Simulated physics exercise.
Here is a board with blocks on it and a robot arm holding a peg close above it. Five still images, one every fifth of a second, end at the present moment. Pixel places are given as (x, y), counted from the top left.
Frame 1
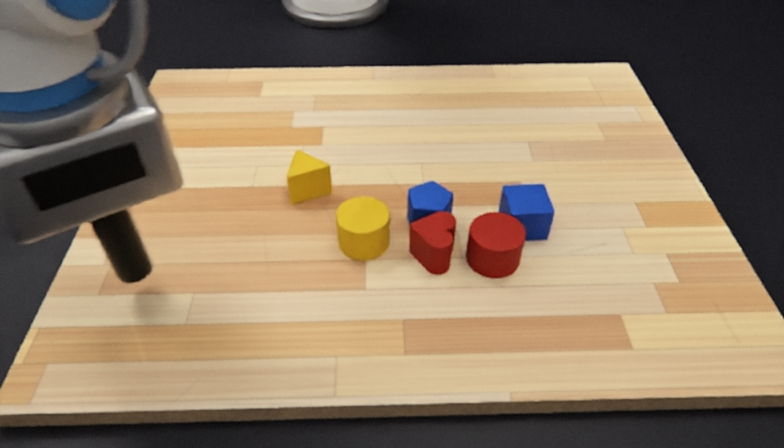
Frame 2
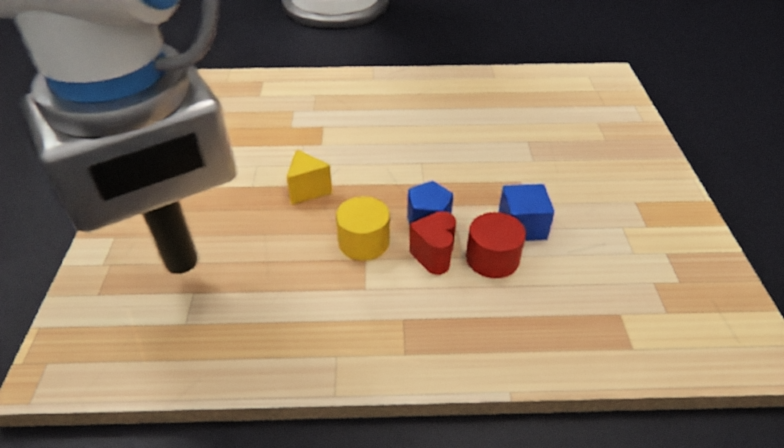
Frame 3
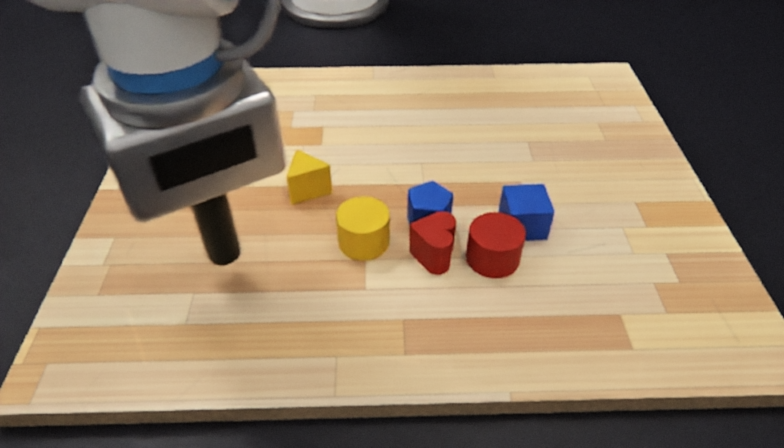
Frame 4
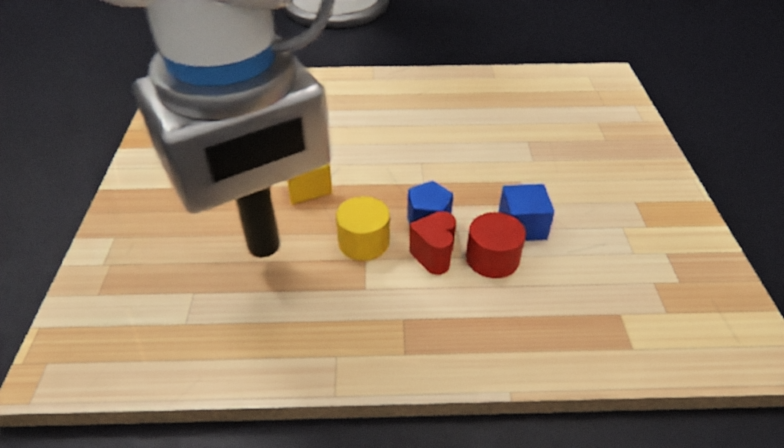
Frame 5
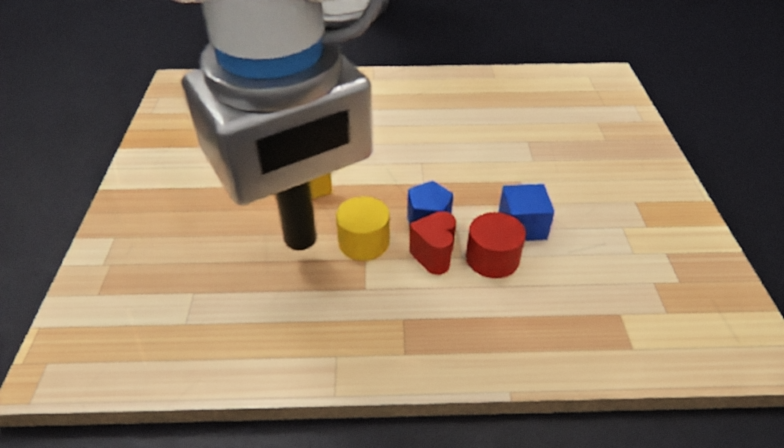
In this clip, a robot arm holding a dark peg moves steadily rightward above a wooden board, passing in front of a yellow triangular block and nearing the yellow circular block, while the yellow, blue and red blocks stay still.
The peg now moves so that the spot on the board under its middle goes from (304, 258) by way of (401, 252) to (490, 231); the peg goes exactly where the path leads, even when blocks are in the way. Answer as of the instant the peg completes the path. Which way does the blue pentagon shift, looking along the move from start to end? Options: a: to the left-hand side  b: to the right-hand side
Option a.
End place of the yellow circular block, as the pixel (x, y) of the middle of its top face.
The point I'd pick in the picture is (426, 188).
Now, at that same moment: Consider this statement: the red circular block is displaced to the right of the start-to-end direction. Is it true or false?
True - the claim holds.
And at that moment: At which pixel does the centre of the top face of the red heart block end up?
Near (503, 228).
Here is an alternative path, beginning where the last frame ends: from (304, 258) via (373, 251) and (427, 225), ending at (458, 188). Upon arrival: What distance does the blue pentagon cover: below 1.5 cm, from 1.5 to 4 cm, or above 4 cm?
By the end of the path, it will have gone past 4 cm.
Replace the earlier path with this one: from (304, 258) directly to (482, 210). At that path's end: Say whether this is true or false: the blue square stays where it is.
The statement is false.
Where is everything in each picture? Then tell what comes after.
Tip of the peg (136, 272), middles of tops, yellow circular block (363, 214), blue pentagon (430, 196), red heart block (436, 228), red circular block (498, 230), in the first picture.
Peg (182, 263), nothing pushed, in the second picture.
Peg (225, 255), nothing pushed, in the third picture.
Peg (265, 248), nothing pushed, in the fourth picture.
Peg (301, 241), yellow circular block (363, 214), blue pentagon (430, 196), red heart block (436, 228), red circular block (498, 230), in the fifth picture.
What follows on the original path. One third of the way, peg (370, 239); yellow circular block (395, 204); blue pentagon (439, 191).
Two thirds of the way, peg (433, 228); yellow circular block (425, 189); blue pentagon (460, 171), turned 50° clockwise; red heart block (471, 228), turned 30° clockwise; red circular block (523, 237).
At the end, peg (492, 214); yellow circular block (426, 188); blue pentagon (461, 170), turned 55° clockwise; red heart block (503, 228), turned 110° clockwise; red circular block (553, 251).
